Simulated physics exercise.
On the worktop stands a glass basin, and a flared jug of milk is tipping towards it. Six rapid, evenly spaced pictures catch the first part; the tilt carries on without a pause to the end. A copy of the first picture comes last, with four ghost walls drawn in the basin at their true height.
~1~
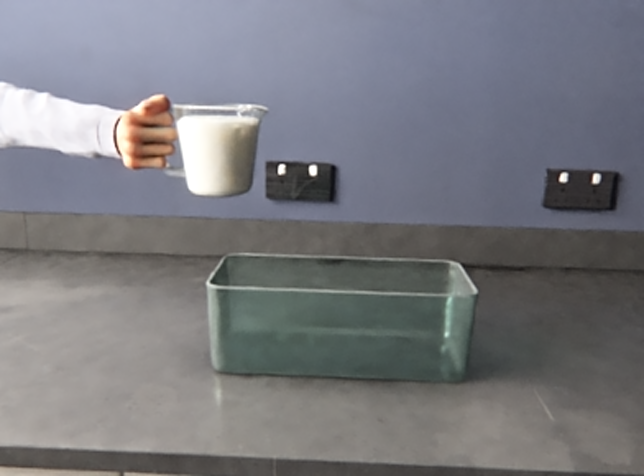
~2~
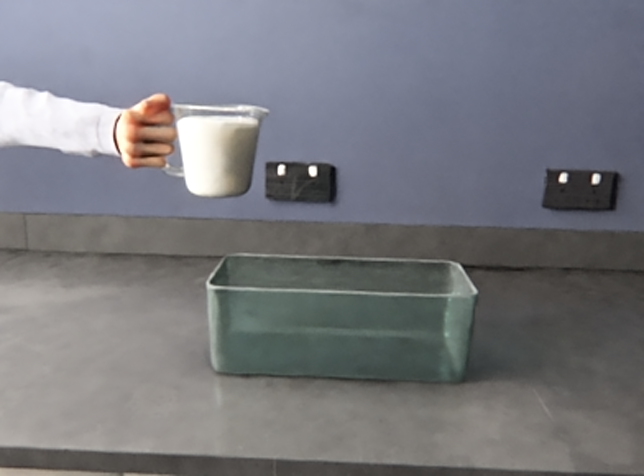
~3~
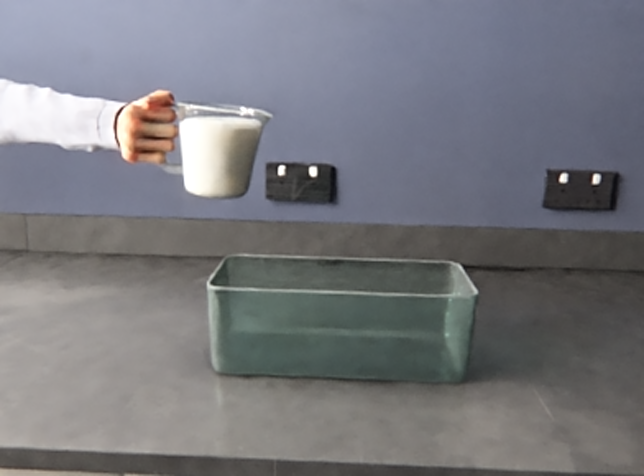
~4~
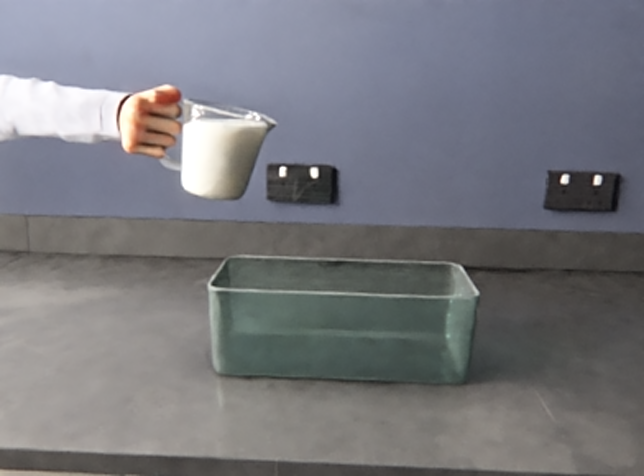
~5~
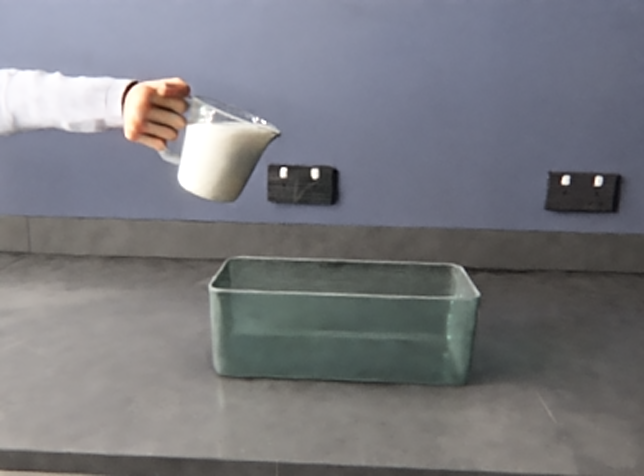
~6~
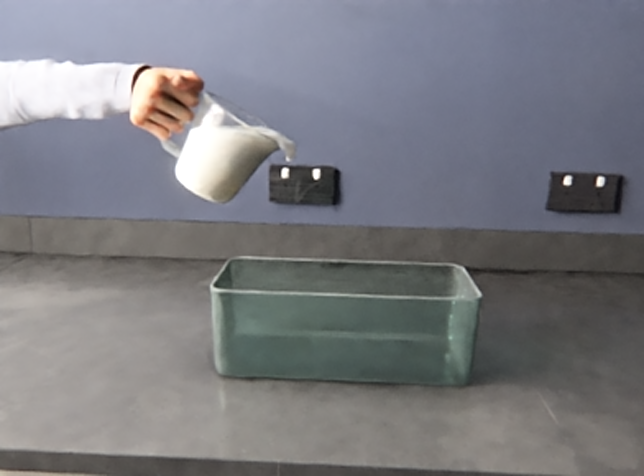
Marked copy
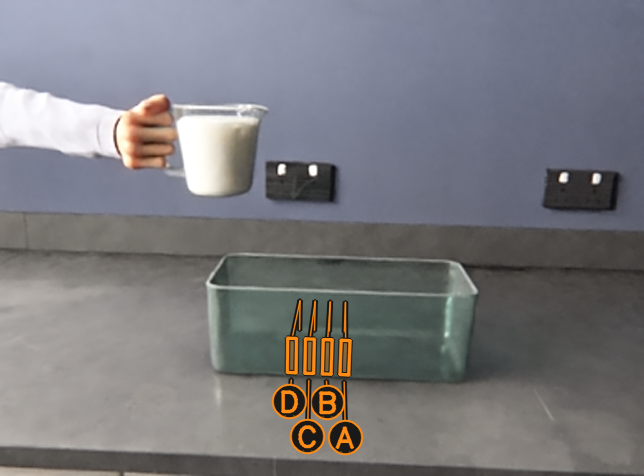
On a grey worktop against a blue wall stood an empty glass basin, and above it a hand held a jug of milk upright, then gradually tilted it rightward until milk slipped over the lip.
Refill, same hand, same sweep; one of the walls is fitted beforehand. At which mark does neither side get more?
Best: B.
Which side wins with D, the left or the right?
The right one.
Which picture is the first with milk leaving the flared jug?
In picture 6.
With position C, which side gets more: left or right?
The right one.
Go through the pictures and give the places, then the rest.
Upright, lip at (267, 110); basin from (213, 368) to (466, 378); nothing has left yet.
Upright, lip at (268, 111); nothing has left yet.
Tipped about 6°, lip at (271, 116); nothing has left yet.
Tipped about 12°, lip at (275, 124); nothing has left yet.
Tipped about 21°, lip at (280, 134); nothing has left yet.
Tipped about 32°, lip at (284, 146); milk is over the lip, down to (290, 158).
On the marked copy, A at (344, 381); B at (326, 380); C at (308, 380); D at (291, 379).
Choosing A, about 88 % ends left of the wall and 9 % right of it; 3 % is lost outside.
Choosing B, about 51 % ends left of the wall and 46 % right of it.
Choosing C, about 21 % ends left of the wall and 78 % right of it.
Choosing D, about 7 % ends left of the wall and 92 % right of it.
